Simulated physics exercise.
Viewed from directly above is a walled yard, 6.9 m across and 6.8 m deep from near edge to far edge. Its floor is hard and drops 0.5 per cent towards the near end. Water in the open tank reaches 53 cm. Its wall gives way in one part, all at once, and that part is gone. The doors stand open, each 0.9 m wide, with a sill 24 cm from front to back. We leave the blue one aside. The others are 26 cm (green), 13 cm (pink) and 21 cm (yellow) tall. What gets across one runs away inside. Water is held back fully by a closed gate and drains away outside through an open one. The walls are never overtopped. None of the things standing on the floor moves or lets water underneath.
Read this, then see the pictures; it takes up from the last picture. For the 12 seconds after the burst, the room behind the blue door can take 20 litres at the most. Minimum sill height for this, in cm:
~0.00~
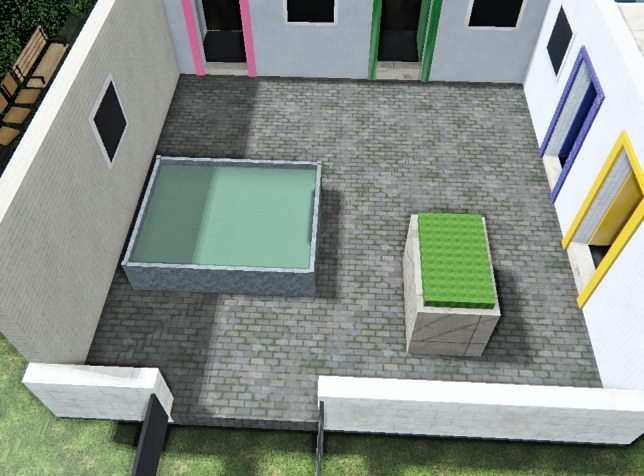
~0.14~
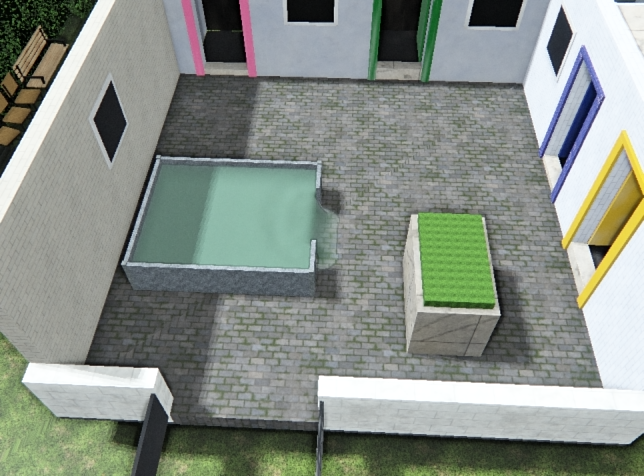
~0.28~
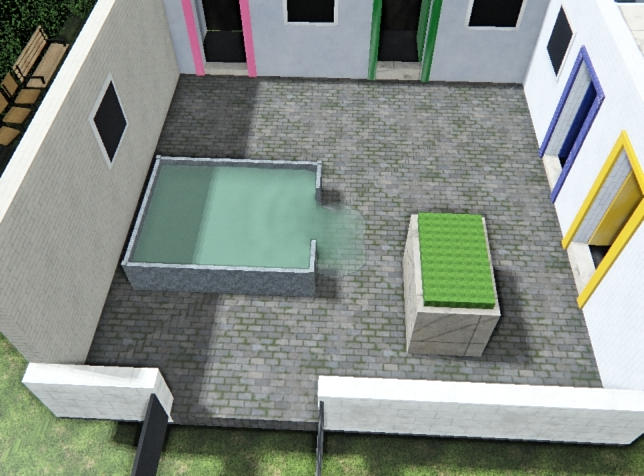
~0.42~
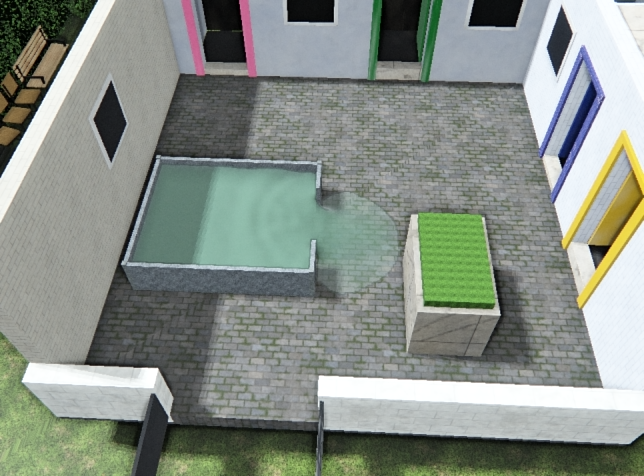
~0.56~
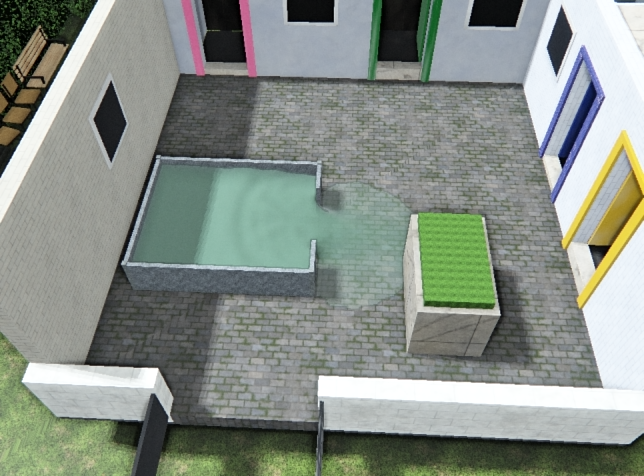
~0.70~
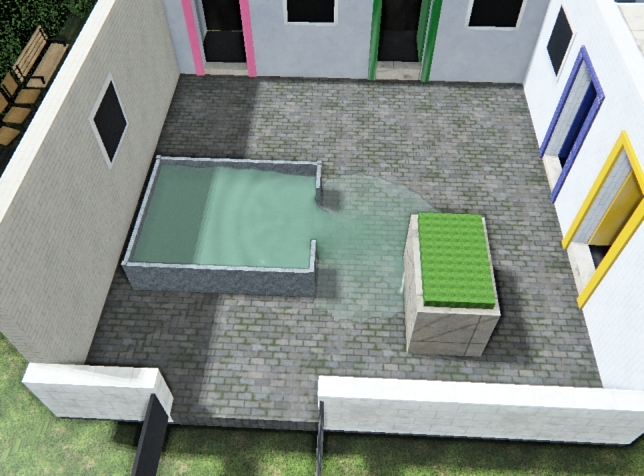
13 cm, roughly.
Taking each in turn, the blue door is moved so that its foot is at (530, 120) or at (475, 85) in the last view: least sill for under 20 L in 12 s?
First place around 8.0 cm, second around 11.5 cm.
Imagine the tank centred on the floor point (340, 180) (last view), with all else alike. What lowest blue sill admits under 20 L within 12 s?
Roughly 24 cm is needed.
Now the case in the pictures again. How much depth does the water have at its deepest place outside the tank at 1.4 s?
About 34 cm.
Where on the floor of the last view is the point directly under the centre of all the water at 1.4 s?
Look at about (275, 236) in the last view.
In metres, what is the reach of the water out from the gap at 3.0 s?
Reach: Approx. 5.6 m.
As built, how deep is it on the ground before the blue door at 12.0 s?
About 6.5 centimetres.
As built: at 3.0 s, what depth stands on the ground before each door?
Door by door in centimetres - green 0, pink 0, yellow 16, blue 17.
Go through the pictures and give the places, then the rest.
The first picture shows still water, 53 cm deep, in the open tank at (230, 213); the blue door at (567, 132) is dry.
In the second picture, the front is at (331, 260), 0.3 m from the gap at (314, 230); 0.2 m2 of floor is wet, 53 cm left at the back.
In the third picture, the gap is at (314, 232), the front 0.7 m out at (359, 261); the back of the open tank holds 53 cm.
In the fourth picture, water pours out at (314, 232) and has run 1.2 m, to (394, 253); about 6 cm deep outside, 53 cm at the back.
In the fifth picture, water pours out at (314, 232) and has run 1.8 m, to a hidden place; about 5 cm deep outside, 53 cm at the back.
In the sixth picture, water pours out at (314, 231) and has run 2.3 m, to a hidden place; about 5 cm deep outside, 53 cm at the back; 2.1 m in a straight line remain to the blue door at (567, 132).
After 1.4 s water covers 20 % of the floor, deepest (34 cm) near (321, 238); it has not reached the blue door.
After 3.0 s water covers 45 % of the floor, deepest (24 cm) near (321, 238); 17 cm at the blue door, 19 litres in over its 9 cm sill.
After 12.0 s water covers 100 % of the floor, deepest (10 cm) near (124, 248); 7 cm at the blue door, 69 litres in over its 9 cm sill.
At the blue door as built, the water arrived by 1.9 s and peaked near 18 cm at 3.2 s.
Run again over the same 12 s with other heights there, 45 litres in over 10.5 cm, 11 litres over 14.5 cm. The limit of 20 litres is kept from about 13 cm up.
